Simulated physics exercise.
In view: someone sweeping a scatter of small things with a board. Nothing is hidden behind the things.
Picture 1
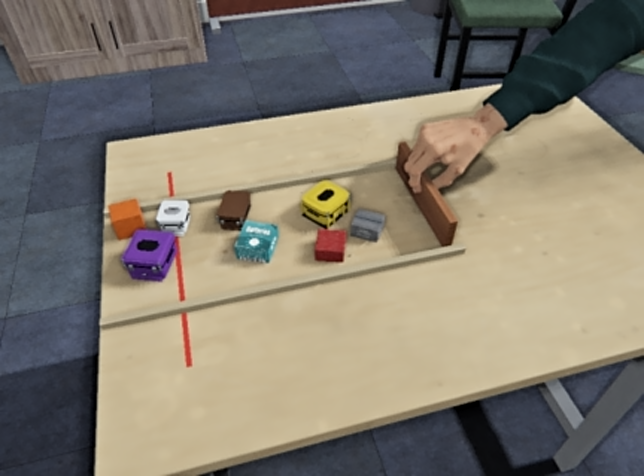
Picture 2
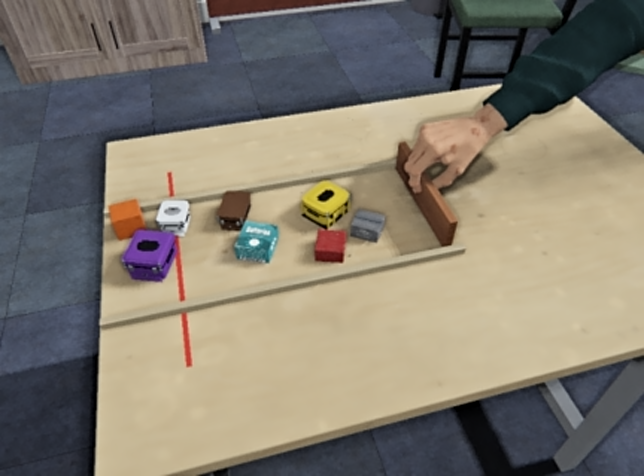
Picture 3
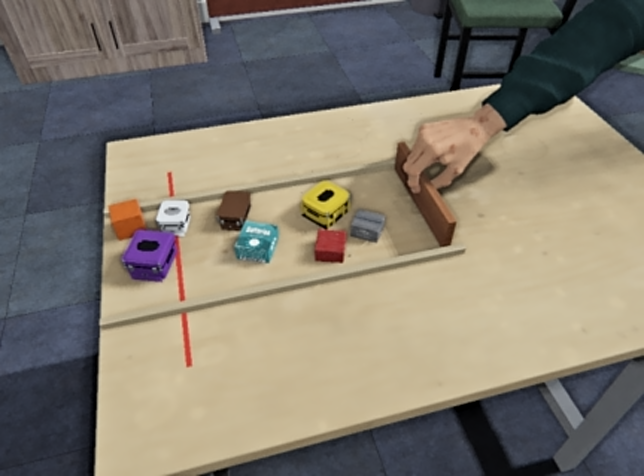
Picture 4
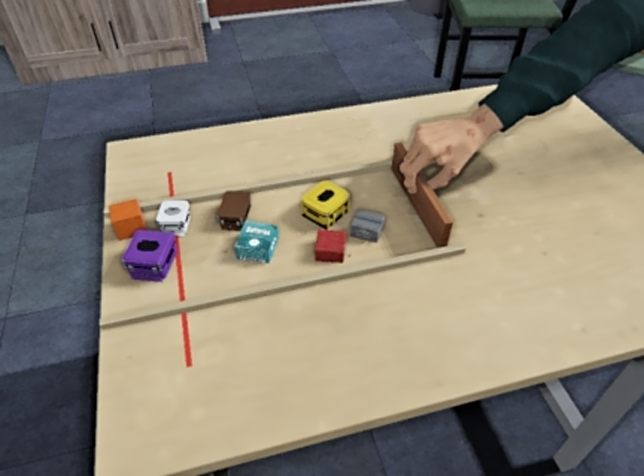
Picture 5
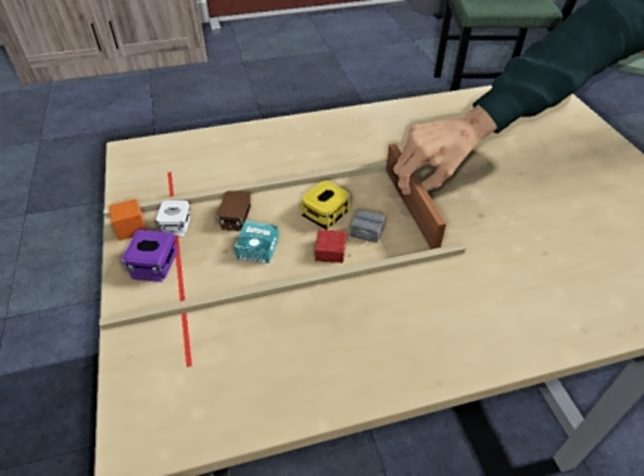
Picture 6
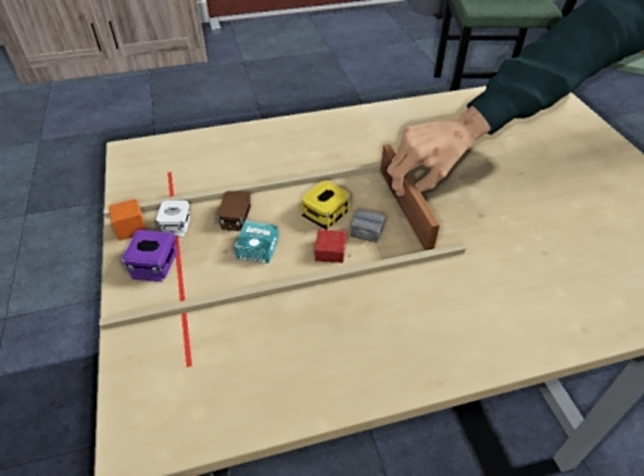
A hand in a dark green sleeve grips an upright brown board at the right of a pale wooden table, seen from above at an angle in a room with grey floor tiles. Between two low rails lie orange, purple and white items near a red line at left, then brown, turquoise, yellow, red and grey ones. The hand slides the board slightly left, touching nothing, while the items and camera stay still.
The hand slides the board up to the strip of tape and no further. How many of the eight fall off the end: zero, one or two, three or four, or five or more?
Here the number that fall off is three or four.
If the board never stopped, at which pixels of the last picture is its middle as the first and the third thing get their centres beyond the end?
About (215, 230), then (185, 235).
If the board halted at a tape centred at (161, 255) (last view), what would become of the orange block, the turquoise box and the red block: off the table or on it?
The orange block goes over, the turquoise box survives, the red block is kept.
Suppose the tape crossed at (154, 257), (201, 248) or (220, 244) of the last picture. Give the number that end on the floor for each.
Try by try, 4, 1 and 0.
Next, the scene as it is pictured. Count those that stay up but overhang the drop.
It comes to 0.
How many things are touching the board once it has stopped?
It touches 3.
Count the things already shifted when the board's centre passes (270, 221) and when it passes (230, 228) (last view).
At the one place 5, at the other 8.
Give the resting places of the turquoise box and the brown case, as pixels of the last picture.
The turquoise box at (128, 264), the brown case at (120, 230).
A little later, none off yet; orange block at rest near (128, 219); purple case at rest near (152, 255); white case at rest near (175, 218).
When it is over, the number that fall off is three or four; down, white case, purple case and orange block.
